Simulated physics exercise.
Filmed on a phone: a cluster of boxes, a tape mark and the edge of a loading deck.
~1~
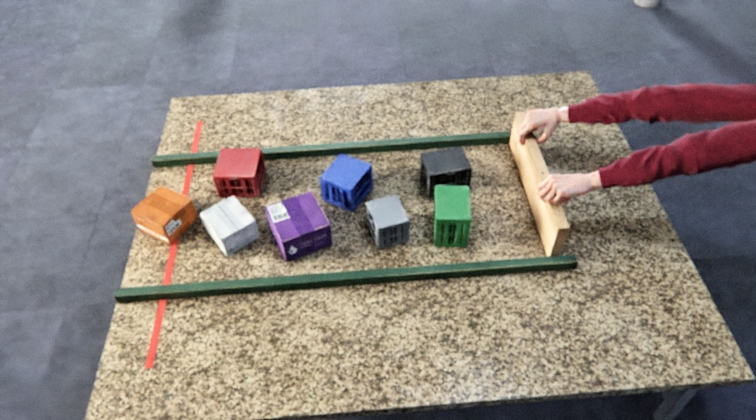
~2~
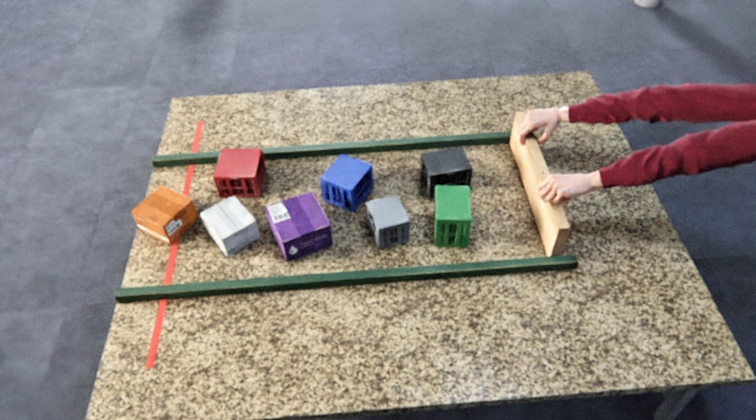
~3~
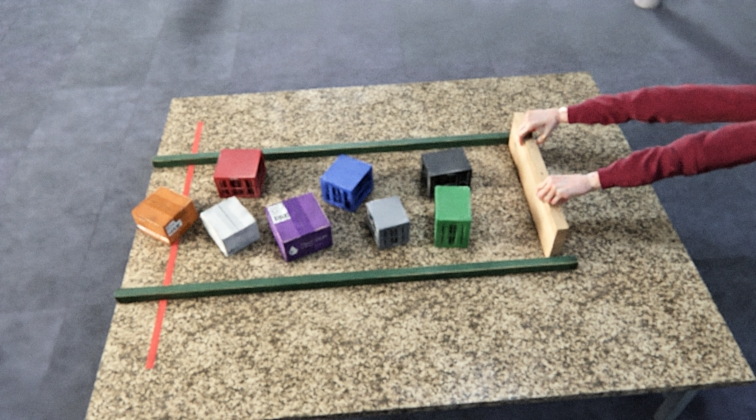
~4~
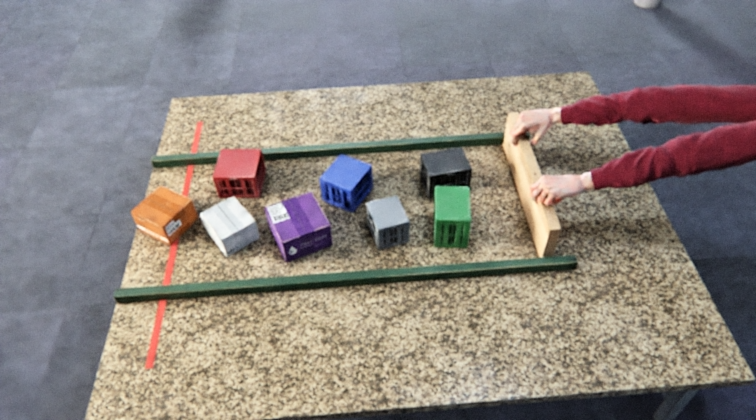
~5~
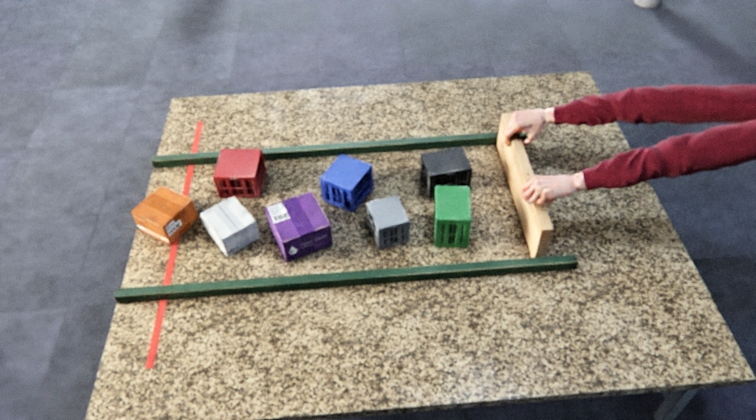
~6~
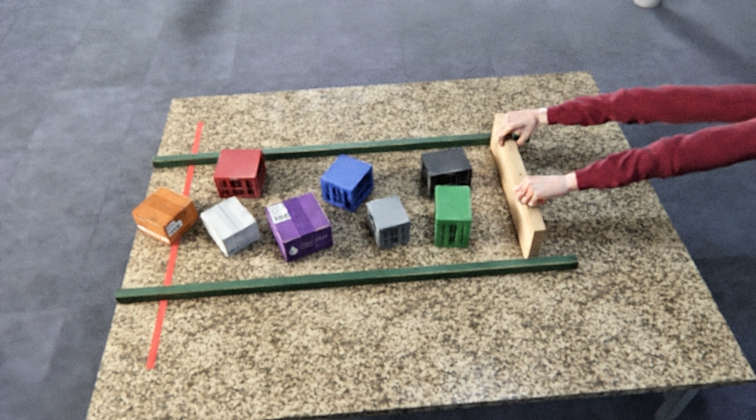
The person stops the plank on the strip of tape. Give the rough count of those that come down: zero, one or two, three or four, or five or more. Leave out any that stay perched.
The number that fall off is five or more.
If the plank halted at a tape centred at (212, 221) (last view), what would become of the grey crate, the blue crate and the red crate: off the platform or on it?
The grey crate is kept, the blue crate does not fall, the red crate holds on.
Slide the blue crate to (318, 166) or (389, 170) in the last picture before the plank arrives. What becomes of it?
Place by place, it is lost; comes down.
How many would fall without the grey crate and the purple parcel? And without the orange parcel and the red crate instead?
Fallen: 4, and 4 in the other try.
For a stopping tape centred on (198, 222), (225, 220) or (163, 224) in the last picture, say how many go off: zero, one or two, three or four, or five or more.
In that order: At least five; three to four; five or more.
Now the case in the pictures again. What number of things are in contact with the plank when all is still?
That makes 2.
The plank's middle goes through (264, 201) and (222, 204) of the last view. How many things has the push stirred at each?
The counts are 8 and 8.
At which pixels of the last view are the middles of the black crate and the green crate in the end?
The black crate stops around (159, 191); the green crate around (151, 241).
Early on, none off yet; orange parcel at rest near (166, 215); white box at rest near (231, 226); red crate at rest near (241, 173).
A while later, none off yet; orange parcel leaning a little near (125, 211); white box travelled well along near (157, 232); red crate travelled about its own width near (204, 174).
Finally, the number that fall off is five or more; lost, grey crate, blue crate, purple parcel, red crate, white box and orange parcel.
